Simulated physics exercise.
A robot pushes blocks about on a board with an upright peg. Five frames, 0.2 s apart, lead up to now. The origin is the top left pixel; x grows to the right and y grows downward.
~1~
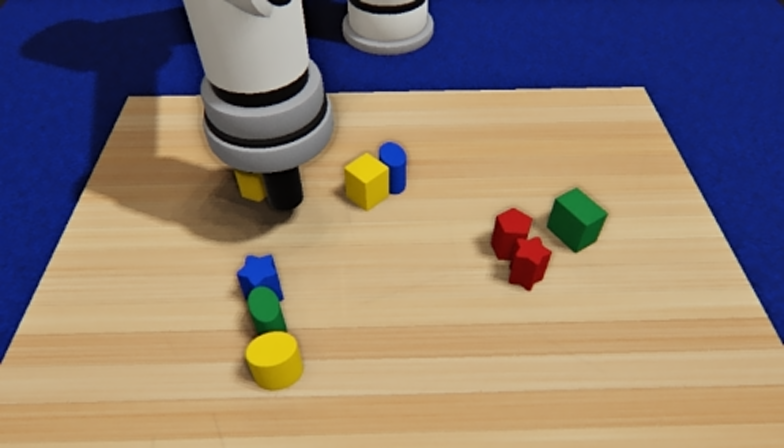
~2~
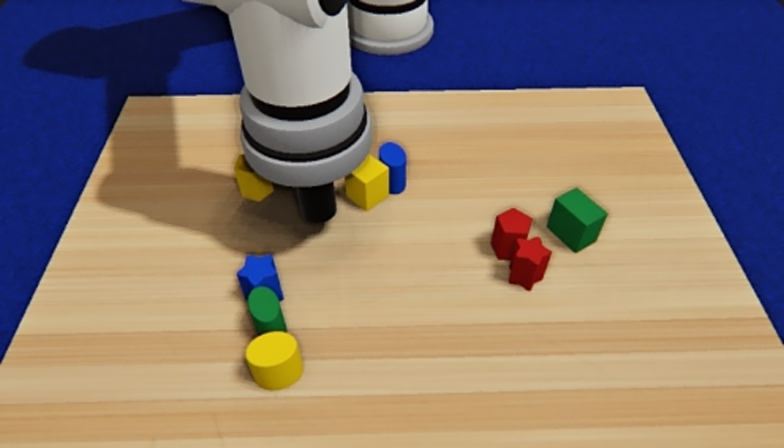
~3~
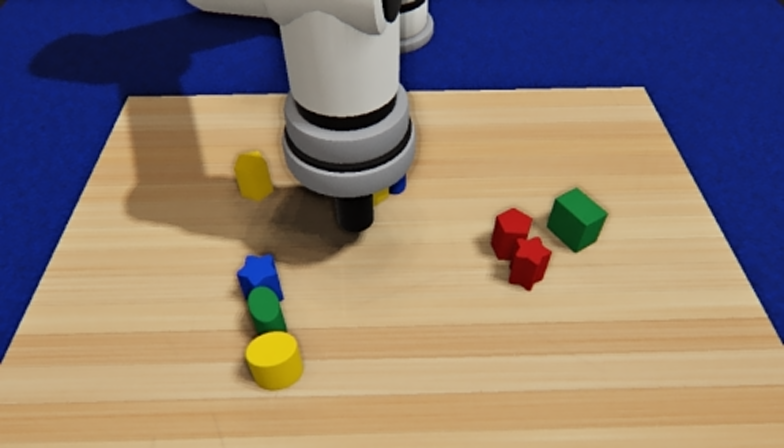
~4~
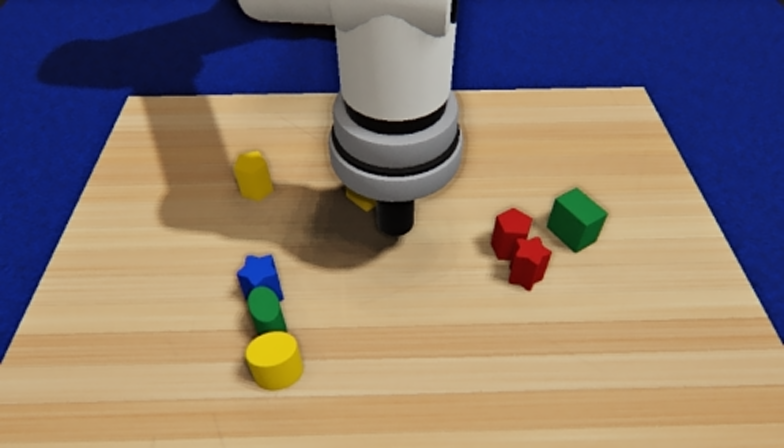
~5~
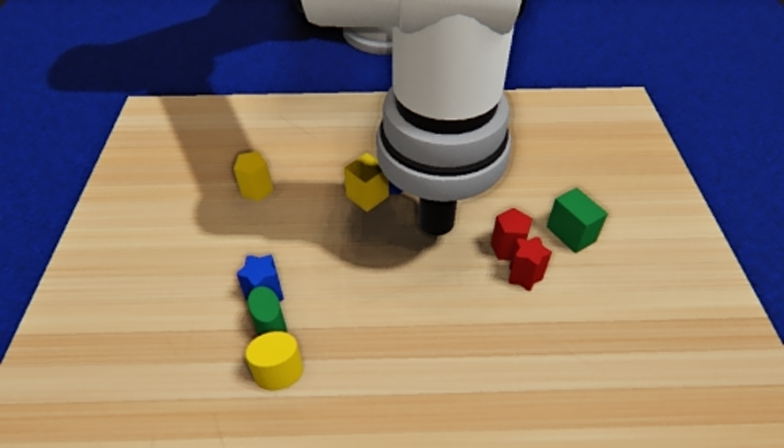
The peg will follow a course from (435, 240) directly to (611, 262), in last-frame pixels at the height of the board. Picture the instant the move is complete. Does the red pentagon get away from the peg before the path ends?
I believe not.
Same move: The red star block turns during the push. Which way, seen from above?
It turns clockwise.
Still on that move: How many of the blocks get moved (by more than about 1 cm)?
It moves two blocks.
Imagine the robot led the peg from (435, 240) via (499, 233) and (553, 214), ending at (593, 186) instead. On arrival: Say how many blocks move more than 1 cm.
The number is two.
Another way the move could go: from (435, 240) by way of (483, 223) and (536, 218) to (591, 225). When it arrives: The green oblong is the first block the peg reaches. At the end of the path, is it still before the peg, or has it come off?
I predict the peg still has it in front.
On the path given first. One third of the way, peg at (497, 231); red pentagon at (534, 221), turned 15° clockwise.
Two thirds of the way, peg at (558, 238); red pentagon at (598, 228); red star block at (538, 249), turned 25° clockwise; green oblong at (597, 202), turned 40° anticlockwise.
At the end, peg at (619, 246); blue elliptical block unmoved; red pentagon at (662, 236), turned 15° clockwise; red star block at (538, 249), turned 25° clockwise; green oblong at (597, 202), turned 45° anticlockwise.
